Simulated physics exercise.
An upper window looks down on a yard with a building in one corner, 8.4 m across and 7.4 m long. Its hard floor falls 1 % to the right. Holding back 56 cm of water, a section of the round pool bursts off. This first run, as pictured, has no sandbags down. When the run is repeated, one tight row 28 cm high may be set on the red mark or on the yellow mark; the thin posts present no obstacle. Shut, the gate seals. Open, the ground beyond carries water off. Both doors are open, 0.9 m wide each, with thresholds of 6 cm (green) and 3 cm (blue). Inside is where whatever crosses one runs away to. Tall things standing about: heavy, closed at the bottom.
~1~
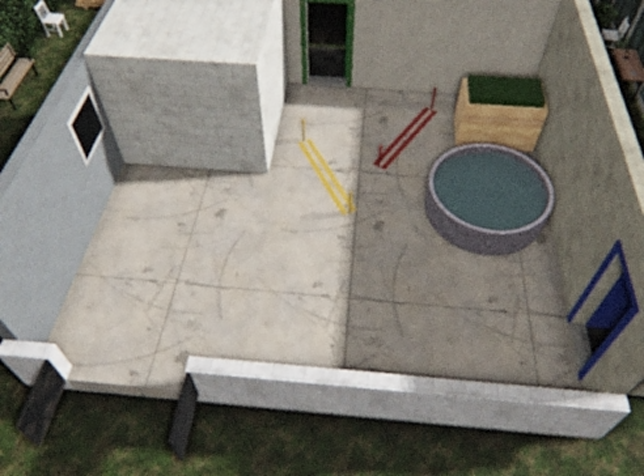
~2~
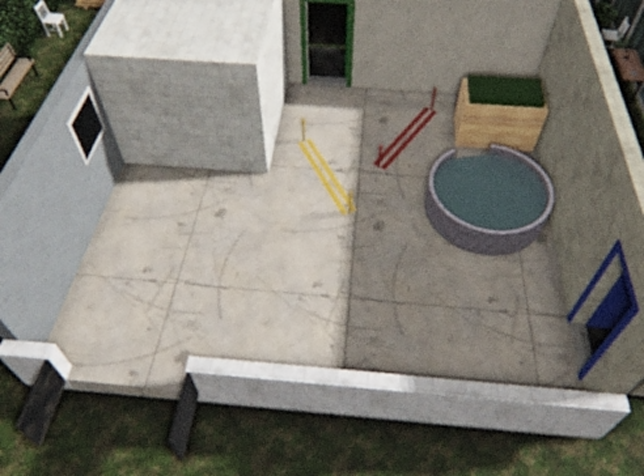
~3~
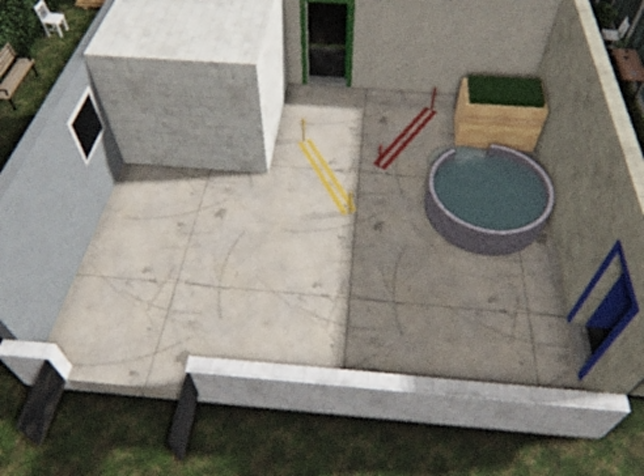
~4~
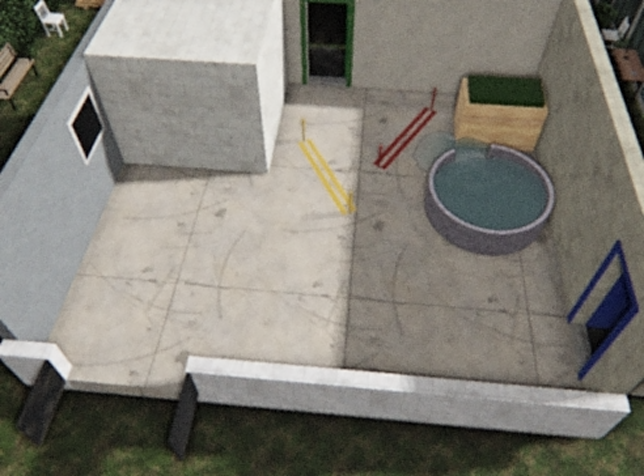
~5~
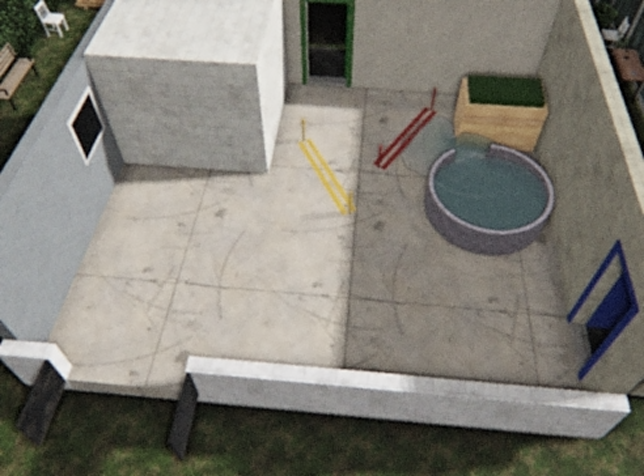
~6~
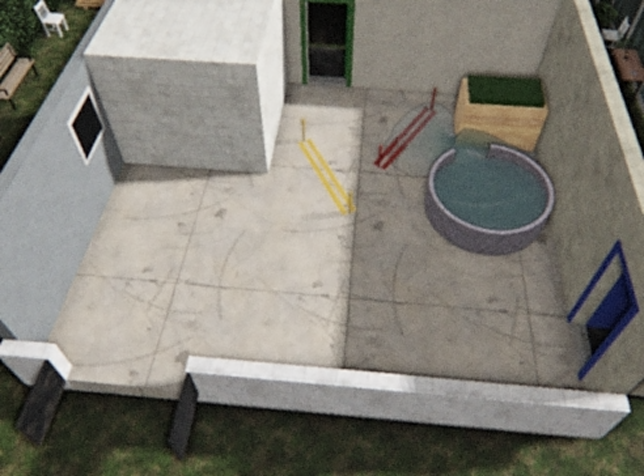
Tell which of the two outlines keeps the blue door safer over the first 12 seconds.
The yellow outline keeps it safer.
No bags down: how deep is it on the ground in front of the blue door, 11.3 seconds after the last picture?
About 5.0 cm.
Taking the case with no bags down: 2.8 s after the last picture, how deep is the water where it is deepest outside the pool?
28 cm.
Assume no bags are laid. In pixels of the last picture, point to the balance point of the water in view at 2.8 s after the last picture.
Centre of the water: Close to (443, 167).
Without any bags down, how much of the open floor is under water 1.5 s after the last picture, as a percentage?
I'd say some 20 in a hundred.
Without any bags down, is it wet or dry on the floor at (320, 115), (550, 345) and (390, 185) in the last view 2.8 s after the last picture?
First waterlogged, then waterlogged, then untouched.
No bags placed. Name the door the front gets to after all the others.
That's the blue door, I'd say.
Then, 0.7 s after the last picture water covers 10 % of the floor and is deepest (42 cm) near (469, 149) in the run without bags; in at the blue door, 0 L with no bags, 0 L with the row on red, 0 L on yellow.
Then, 1.5 s after the last picture water covers 20 % of the floor and is deepest (34 cm) near (469, 149) in the run without bags; in at the blue door, 0 L with no bags, 0 L with the row on red, 0 L on yellow.
Then, 2.8 s after the last picture water covers 30 % of the floor and is deepest (28 cm) near (469, 149) in the run without bags; in at the blue door, 0 L with no bags, 0 L with the row on red, 0 L on yellow.
Then, 6.3 s after the last picture water covers 50 % of the floor and is deepest (17 cm) near (538, 198) in the run without bags; in at the blue door, 0 L with no bags, 0 L with the row on red, 0 L on yellow.
Then, 11.3 s after the last picture water covers 75 % of the floor and is deepest (10 cm) near (535, 178) in the run without bags; in at the blue door, 4 L with no bags, 25 L with the row on red, 4 L on yellow.
